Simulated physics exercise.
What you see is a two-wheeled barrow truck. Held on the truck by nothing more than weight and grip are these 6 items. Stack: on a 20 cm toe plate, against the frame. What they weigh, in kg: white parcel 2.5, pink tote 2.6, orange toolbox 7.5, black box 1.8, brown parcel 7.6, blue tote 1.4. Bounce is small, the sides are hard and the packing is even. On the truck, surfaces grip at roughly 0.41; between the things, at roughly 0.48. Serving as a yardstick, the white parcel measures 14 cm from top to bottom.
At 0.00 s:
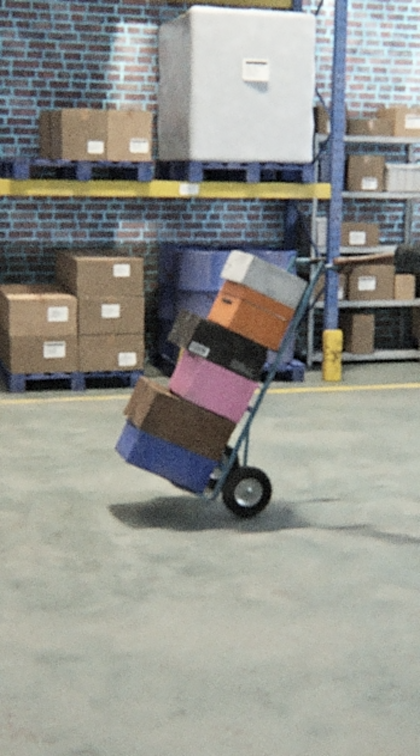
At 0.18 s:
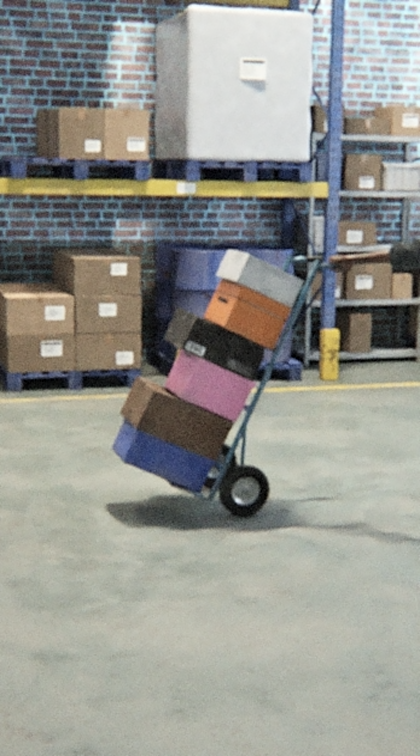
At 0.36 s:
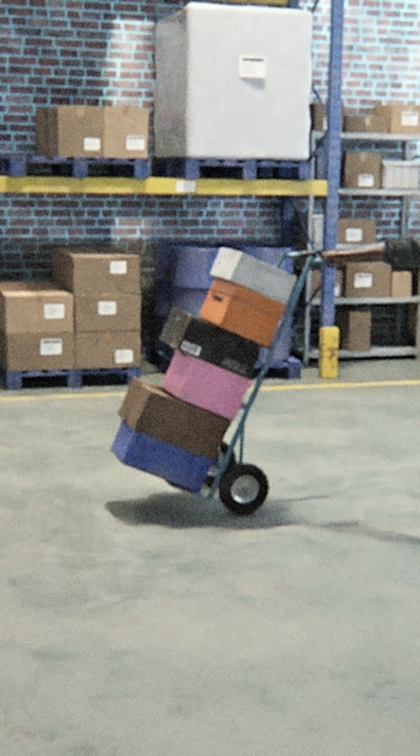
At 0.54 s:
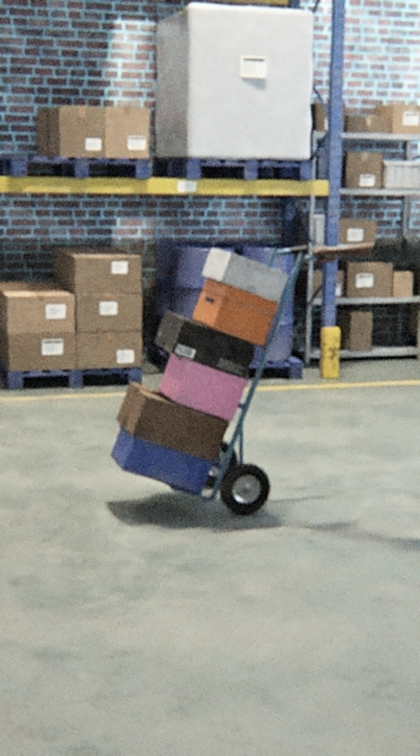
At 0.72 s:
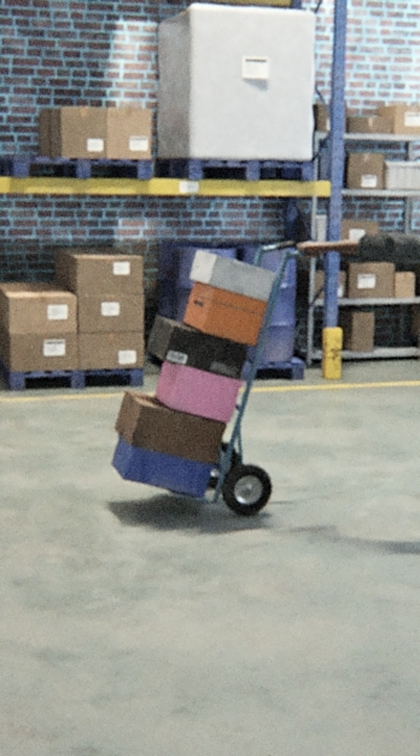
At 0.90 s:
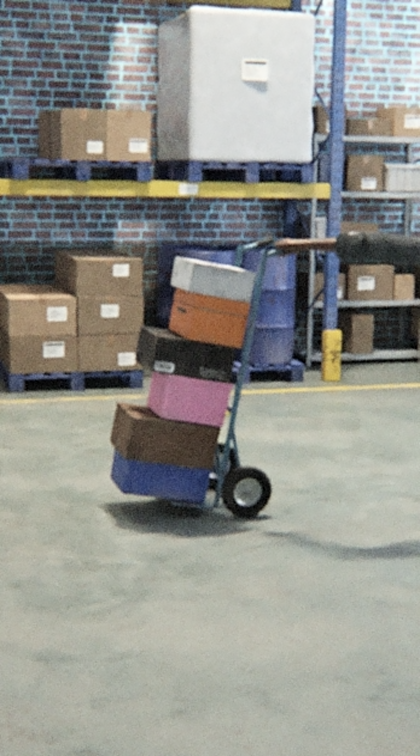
An arm at right pushes a leaning hand truck of six stacked boxes more upright.
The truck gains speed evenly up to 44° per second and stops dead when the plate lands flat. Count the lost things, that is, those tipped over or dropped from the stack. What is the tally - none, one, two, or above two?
The tally is none.
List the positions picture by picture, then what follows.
Truck 25° back; white parcel (263, 280); pink tote (212, 386), in the first frame.
Truck 25° back; brown parcel (176, 418); blue tote (162, 455), in the second frame.
Truck 23° back; orange toolbox (241, 312); black box (210, 343), in the third frame.
Truck 20° back; brown parcel (172, 421); blue tote (161, 459), in the fourth frame.
Truck 16° back; orange toolbox (225, 313); black box (197, 348), in the fifth frame.
Truck 10° back; white parcel (212, 279); pink tote (188, 396), in the sixth frame.
After 1.20 s, truck upright; white parcel moved 3 cm near (170, 287); pink tote moved 2 cm near (171, 406); orange toolbox moved 3 cm.
After 1.60 s, truck upright; white parcel 9° off its base near (149, 286); pink tote 9° off its base near (166, 403); orange toolbox 9° off its base.
After 1.80 s, truck upright; white parcel moved 4 cm near (169, 287); pink tote moved 2 cm near (171, 406); orange toolbox moved 3 cm.
After 2.20 s, truck upright; white parcel 3° off its base near (166, 287); pink tote 3° off its base near (169, 406); orange toolbox 3° off its base.
In the end (3.1 s), all 6 under 10 cm from the start. In the last view, white parcel near (174, 287), pink tote near (173, 406).
